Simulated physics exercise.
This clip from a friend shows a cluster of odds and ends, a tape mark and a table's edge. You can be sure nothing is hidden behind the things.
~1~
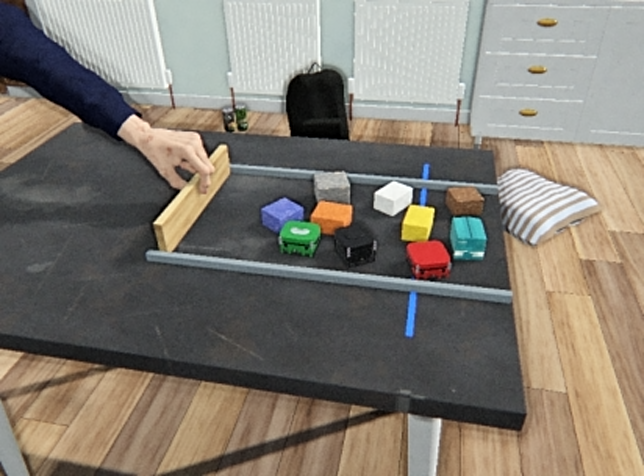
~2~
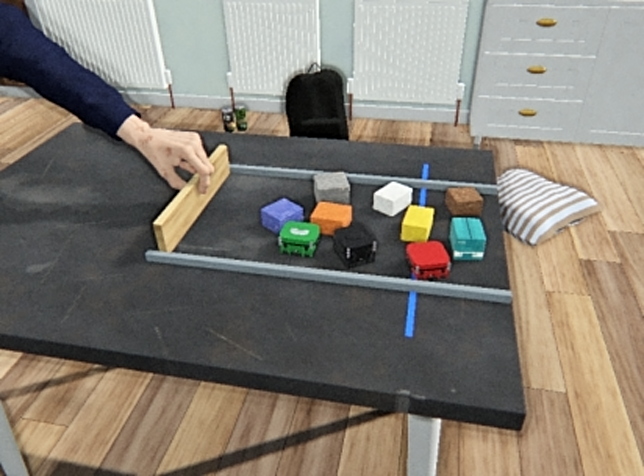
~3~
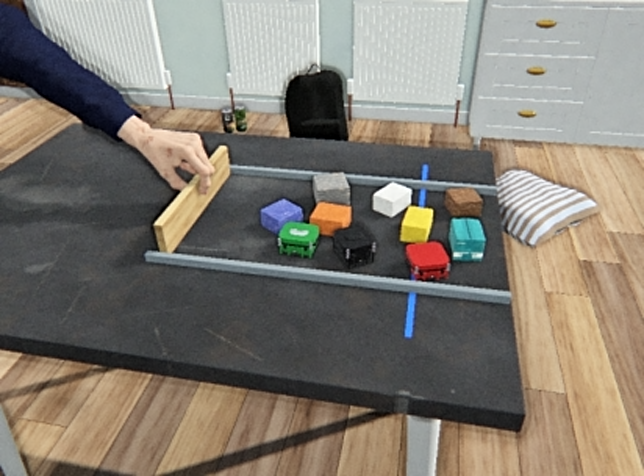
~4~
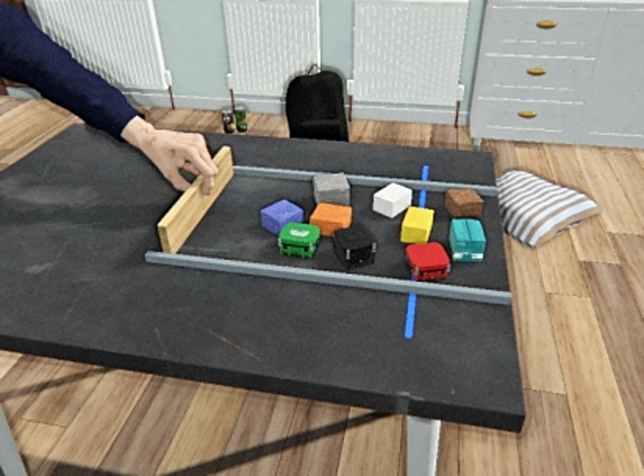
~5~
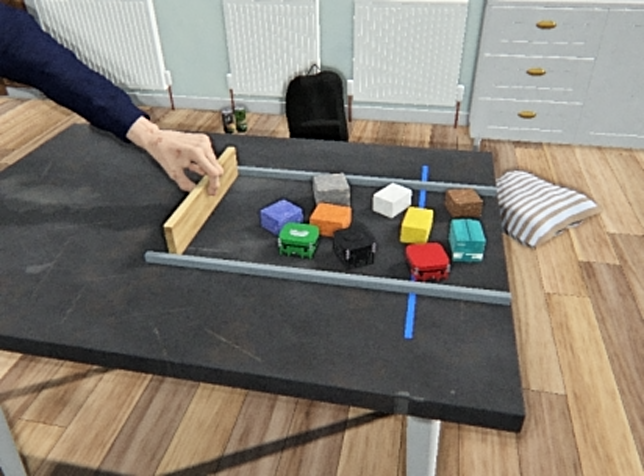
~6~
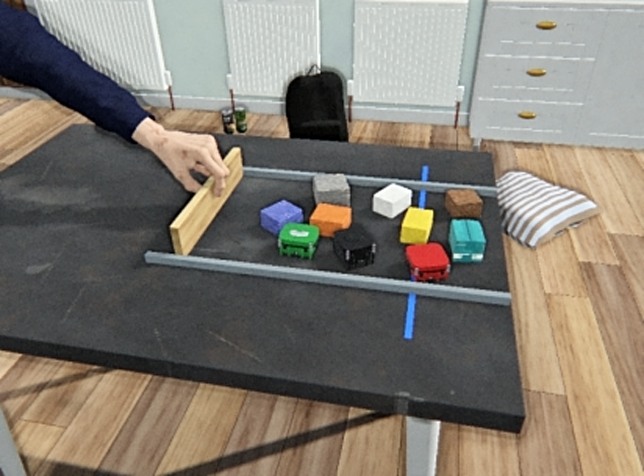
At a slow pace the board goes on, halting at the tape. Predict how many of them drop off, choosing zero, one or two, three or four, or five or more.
Drops: A single one or a pair.
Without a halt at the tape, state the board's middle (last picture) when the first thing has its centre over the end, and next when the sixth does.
The middle is near (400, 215) first and near (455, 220) after.
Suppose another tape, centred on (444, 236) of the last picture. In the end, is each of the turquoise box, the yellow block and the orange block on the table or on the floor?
Turquoise box goes off, yellow block goes off, orange block stays put.
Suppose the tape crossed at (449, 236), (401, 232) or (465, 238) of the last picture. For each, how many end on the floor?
In that order 4, 0 and 7.
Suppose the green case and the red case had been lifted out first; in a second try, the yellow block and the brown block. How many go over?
Result: 1 in the first case, with 0 in the second.
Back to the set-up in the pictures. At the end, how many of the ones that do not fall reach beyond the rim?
Overhanging ones - 3.
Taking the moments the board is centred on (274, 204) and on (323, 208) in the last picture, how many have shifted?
The number moved is 1 and then 5.
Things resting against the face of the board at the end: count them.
The count in contact is 3.
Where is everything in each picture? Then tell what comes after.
The first frame shows turquoise box (467, 238); brown block (464, 202); red case (428, 261); board (197, 195); tape (420, 231).
The second frame shows brown block (464, 202); blue block (282, 216).
The third frame shows red case (427, 262); black case (353, 246).
The fourth frame shows turquoise box (467, 240); green case (300, 241).
The fifth frame shows brown block (463, 203); grey block (331, 192).
The sixth frame shows turquoise box (466, 241); brown block (463, 204); red case (427, 264); board (211, 198); tape (419, 233).
A little later, none off yet; turquoise box at rest near (466, 241); brown block at rest near (463, 204); red case at rest near (427, 264).
Next, none off yet; turquoise box at rest near (466, 241); brown block at rest near (463, 204); red case moving near (433, 265).
When it is over, the number that fall off is one or two; down, turquoise box.
